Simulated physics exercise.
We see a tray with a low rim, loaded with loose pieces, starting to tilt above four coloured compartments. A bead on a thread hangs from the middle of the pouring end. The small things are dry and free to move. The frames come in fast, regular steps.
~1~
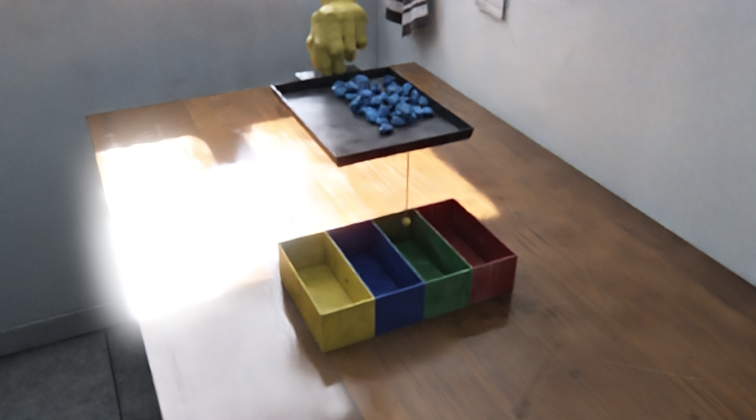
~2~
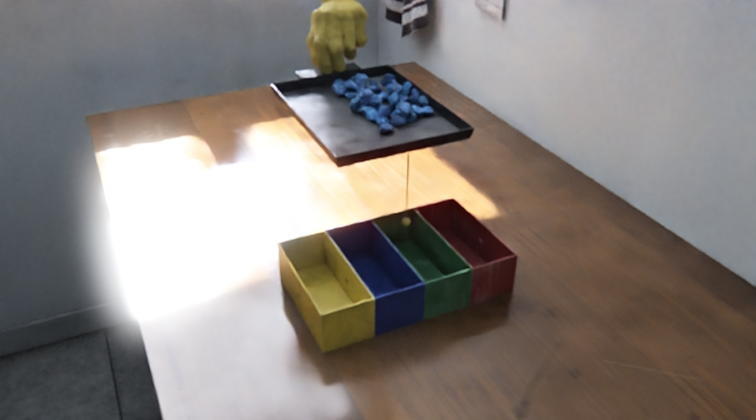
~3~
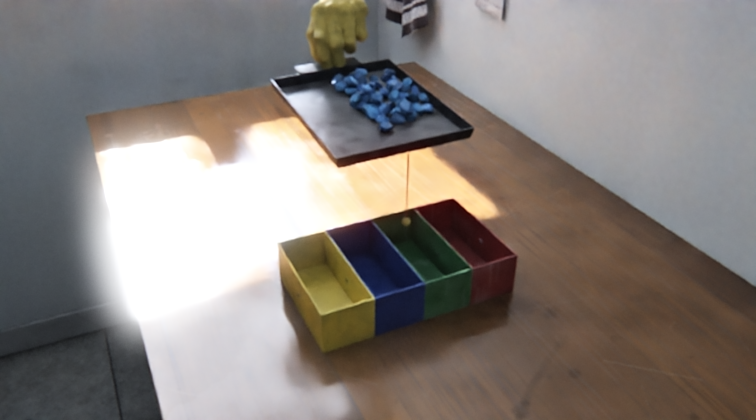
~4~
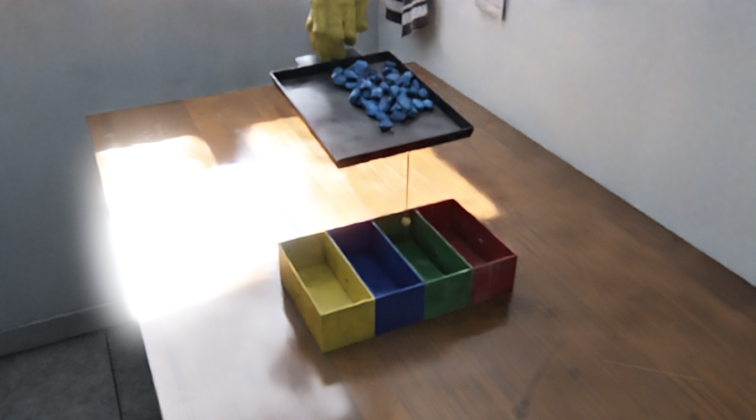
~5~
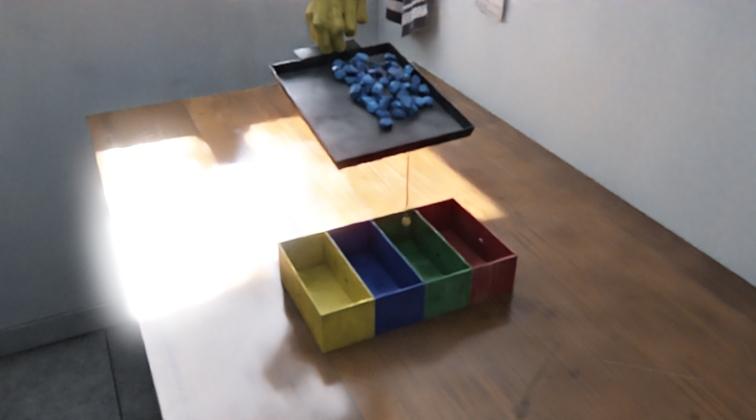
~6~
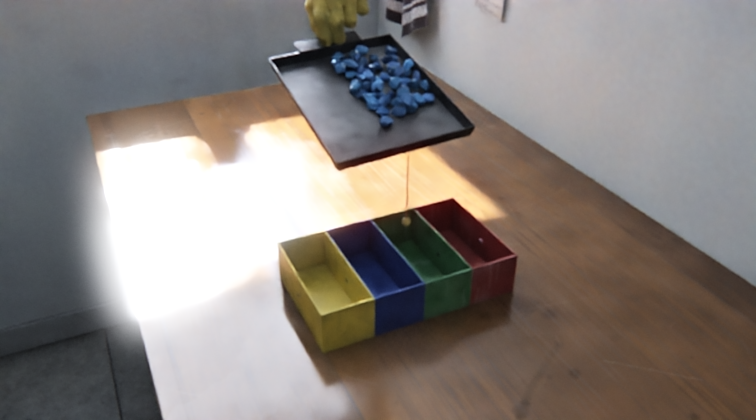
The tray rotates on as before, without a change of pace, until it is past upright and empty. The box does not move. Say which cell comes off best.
It favours the blue compartment.
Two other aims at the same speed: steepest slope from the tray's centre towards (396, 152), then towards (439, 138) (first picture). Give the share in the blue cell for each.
About 40 and 0 per cent.
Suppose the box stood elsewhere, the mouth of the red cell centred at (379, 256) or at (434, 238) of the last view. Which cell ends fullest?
One: That red cell. Two: Green.
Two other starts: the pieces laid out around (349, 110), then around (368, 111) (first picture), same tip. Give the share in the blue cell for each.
Near 50 % and 60 %.
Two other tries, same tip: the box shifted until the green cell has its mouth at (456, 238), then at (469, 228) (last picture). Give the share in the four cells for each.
About 90 and 80 per cent.
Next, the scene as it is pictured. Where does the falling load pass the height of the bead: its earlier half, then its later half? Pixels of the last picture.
First near (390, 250), later near (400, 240).
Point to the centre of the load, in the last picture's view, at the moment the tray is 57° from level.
Around (389, 141).
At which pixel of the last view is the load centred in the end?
Near (394, 291).
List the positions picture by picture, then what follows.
Corners of the pouring end at (338, 155) and (471, 127), level; middle of the load at (376, 100), aquarium stones; bead on its thread at (406, 222); yellow cell at (348, 322); blue cell at (400, 306); green cell at (448, 290); red cell at (493, 276), in the first picture.
Corners of the pouring end at (338, 156) and (471, 127), level; middle of the load at (376, 99), in the second picture.
Corners of the pouring end at (338, 157) and (471, 127), tipped barely, lowest at the left corner; middle of the load at (376, 96), in the third picture.
Corners of the pouring end at (338, 158) and (471, 126), tipped a little, lowest at the left corner; middle of the load at (376, 91), in the fourth picture.
Corners of the pouring end at (338, 159) and (472, 126), tipped a little, lowest at the left corner; middle of the load at (376, 86), in the fifth picture.
Corners of the pouring end at (338, 161) and (472, 125), tipped a little, lowest at the left corner; middle of the load at (376, 81); yellow cell at (348, 322); blue cell at (400, 306); green cell at (448, 290); red cell at (493, 276), in the sixth picture.
Soon after the last picture, tray tipped steeply; most on the tray; a stray few in the blue cell; a stray few in the green cell; a small part falling or outside the box.
A little later, tray tipped right over; about half on the tray; about a quarter in the blue cell; a small part in the green cell; a small part in the yellow cell; a stray few in the red cell; a stray few falling or outside the box.
Later still, tray tipped past a quarter turn; about half in the blue cell; about a third in the green cell; a small part in the yellow cell; a small part in the red cell.
At rest, tray tipped past a quarter turn; about half in the blue cell; about a third in the green cell; a small part in the yellow cell; a small part in the red cell.
